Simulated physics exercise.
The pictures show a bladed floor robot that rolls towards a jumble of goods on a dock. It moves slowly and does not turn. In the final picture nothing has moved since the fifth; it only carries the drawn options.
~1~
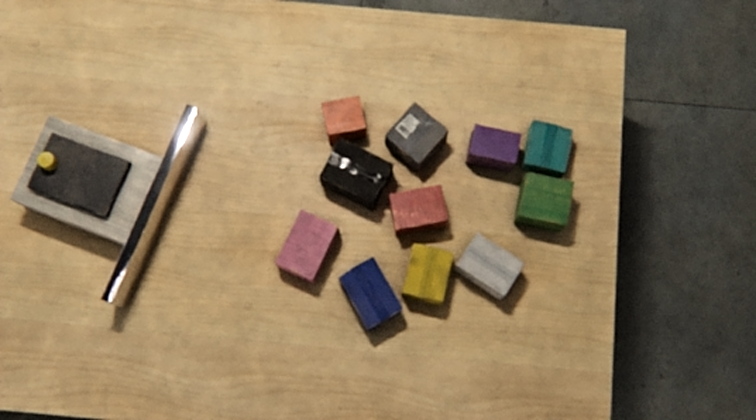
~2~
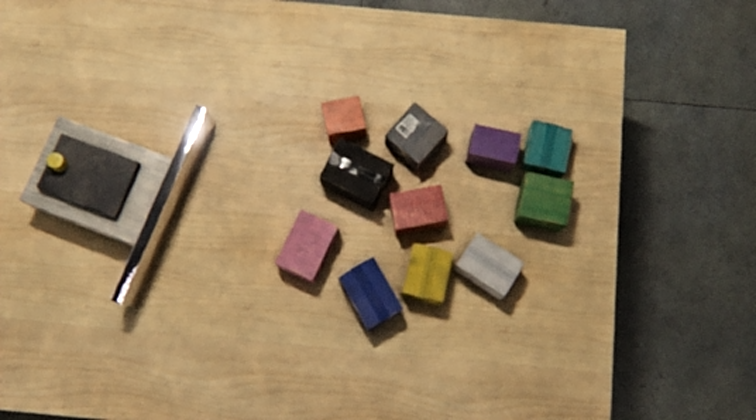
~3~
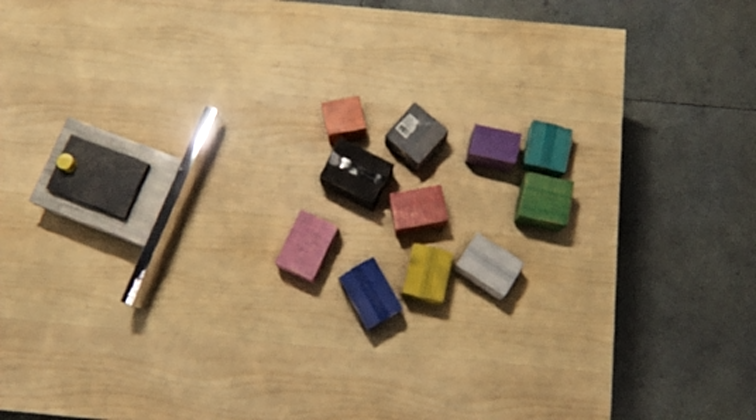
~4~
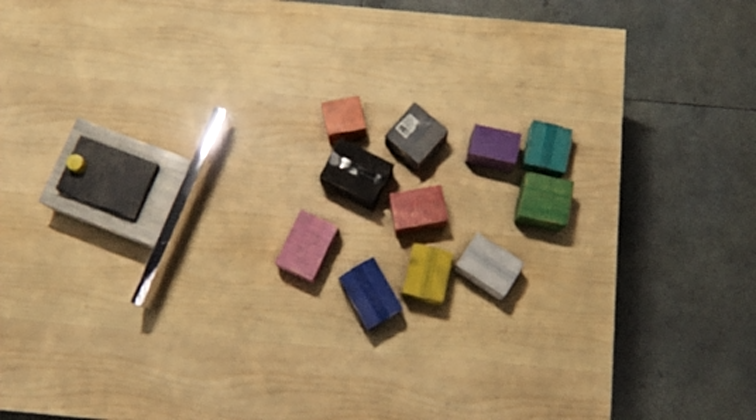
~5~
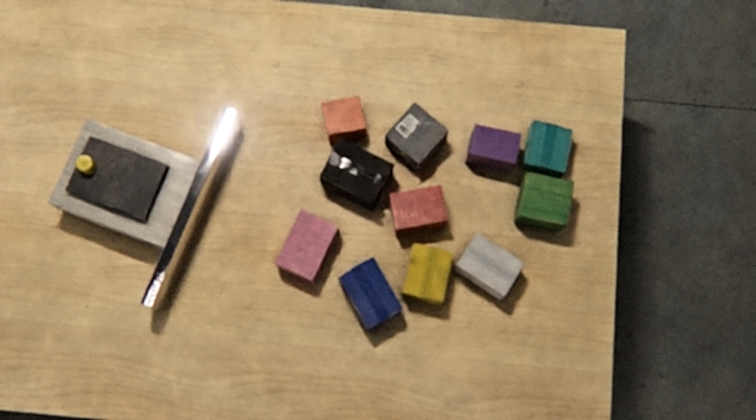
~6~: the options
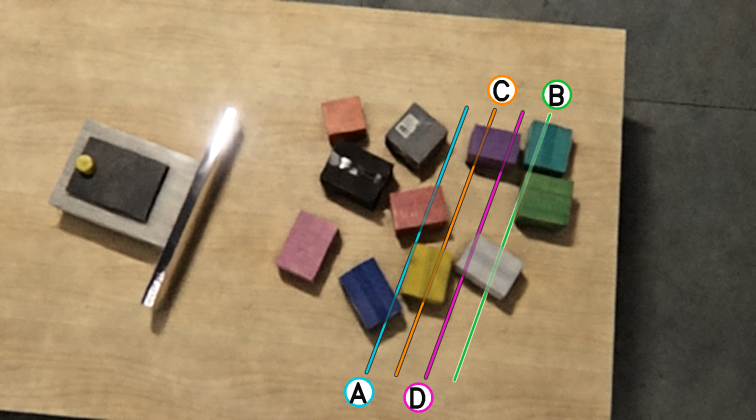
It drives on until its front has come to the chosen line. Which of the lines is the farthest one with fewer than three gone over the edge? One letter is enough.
No third one falls up to B.
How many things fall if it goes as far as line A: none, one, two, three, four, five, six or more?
By then, none.
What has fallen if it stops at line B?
The turquoise box goes over.
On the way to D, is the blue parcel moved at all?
By then, yes.
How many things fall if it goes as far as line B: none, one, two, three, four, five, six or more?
By then, one.
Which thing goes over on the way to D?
It is the turquoise box.
On the copy, A at (418, 236); B at (504, 244); C at (447, 239); D at (476, 241).
On B. First, robot (236, 191); orange crate (359, 115); pink crate (322, 249).
Then, robot (349, 200); turquoise box (568, 152); white parcel (525, 295).
Finally, robot (438, 208); turquoise box over the edge; green crate (609, 209); one fallen.
By contrast, A is within the limit but short; C is within the limit but short; D is within the limit but short.
